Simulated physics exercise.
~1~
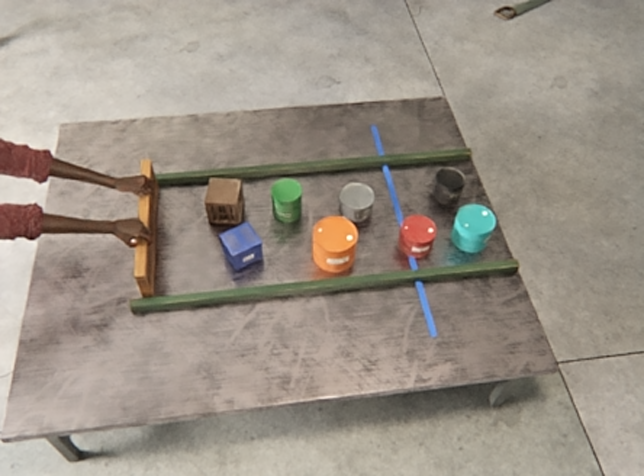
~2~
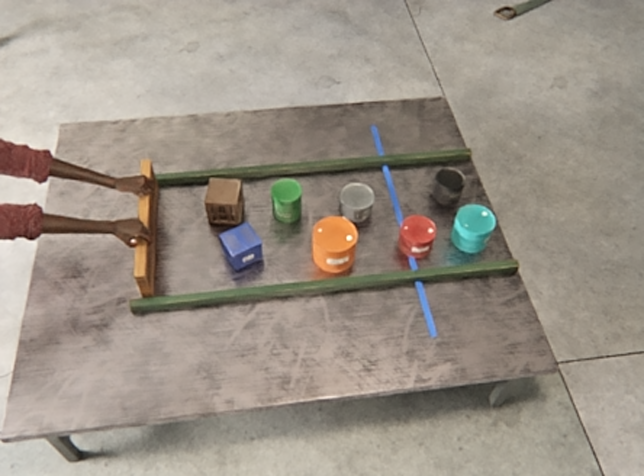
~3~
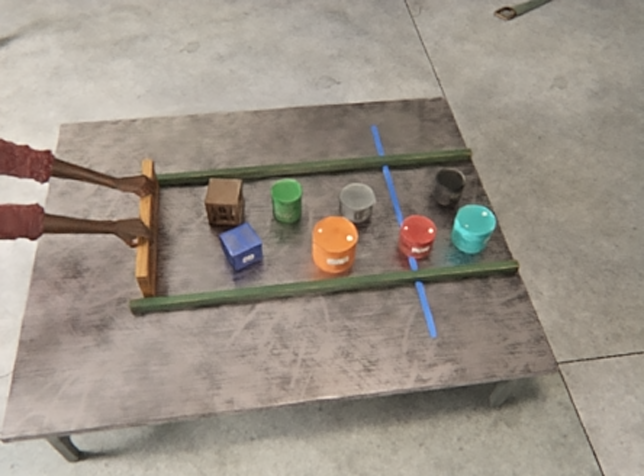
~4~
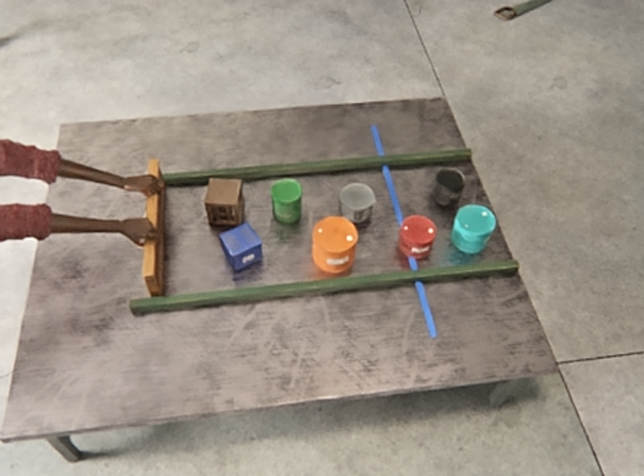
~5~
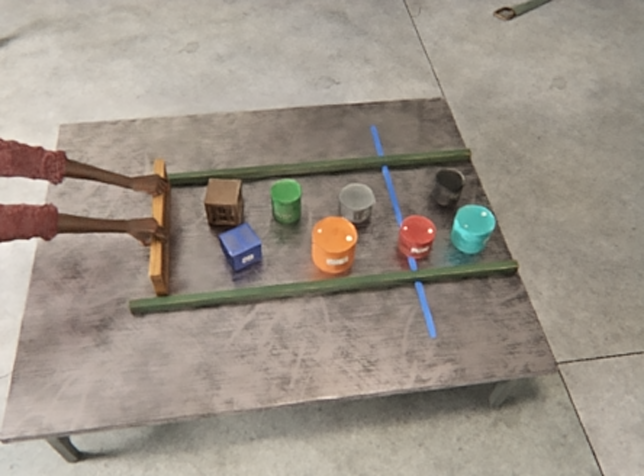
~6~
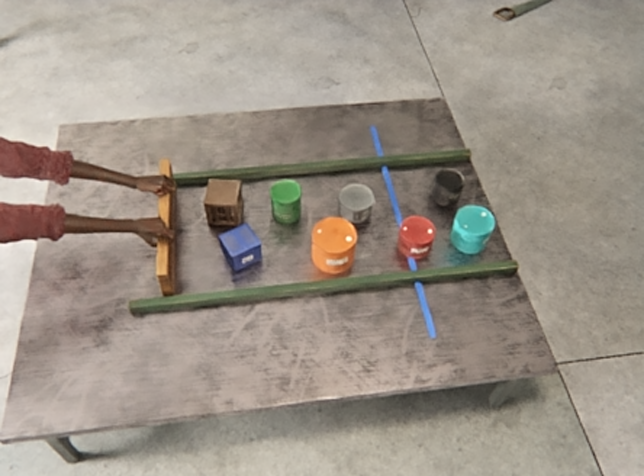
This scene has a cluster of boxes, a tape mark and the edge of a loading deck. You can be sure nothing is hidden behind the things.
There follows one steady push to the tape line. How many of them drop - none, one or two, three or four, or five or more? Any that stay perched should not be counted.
The count of those that drop is one or two.
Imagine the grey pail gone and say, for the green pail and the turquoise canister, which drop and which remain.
Green pail stays put; turquoise canister drops.
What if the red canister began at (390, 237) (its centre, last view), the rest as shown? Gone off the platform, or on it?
Outcome for the red canister: It ends up still on.
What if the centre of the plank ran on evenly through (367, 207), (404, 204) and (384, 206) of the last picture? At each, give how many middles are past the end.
In order of the places given, that's 0, 2 and 1.
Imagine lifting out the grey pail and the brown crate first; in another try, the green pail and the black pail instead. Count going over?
1, then 1.
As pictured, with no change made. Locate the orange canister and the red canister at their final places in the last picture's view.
First object about (461, 233); second object about (494, 227).
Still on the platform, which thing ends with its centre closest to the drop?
The red canister, that one.
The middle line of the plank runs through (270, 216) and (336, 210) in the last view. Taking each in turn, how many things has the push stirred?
By then 3, and later 6.
Soon after, none off yet; turquoise canister at rest near (472, 229); black pail at rest near (448, 187); red canister at rest near (416, 237).
After that, none off yet; turquoise canister displaced a little near (490, 227); black pail displaced a little near (457, 186); red canister displaced about its own width near (455, 232).
In the end, the number that fall off is one or two; gone, black pail and turquoise canister.
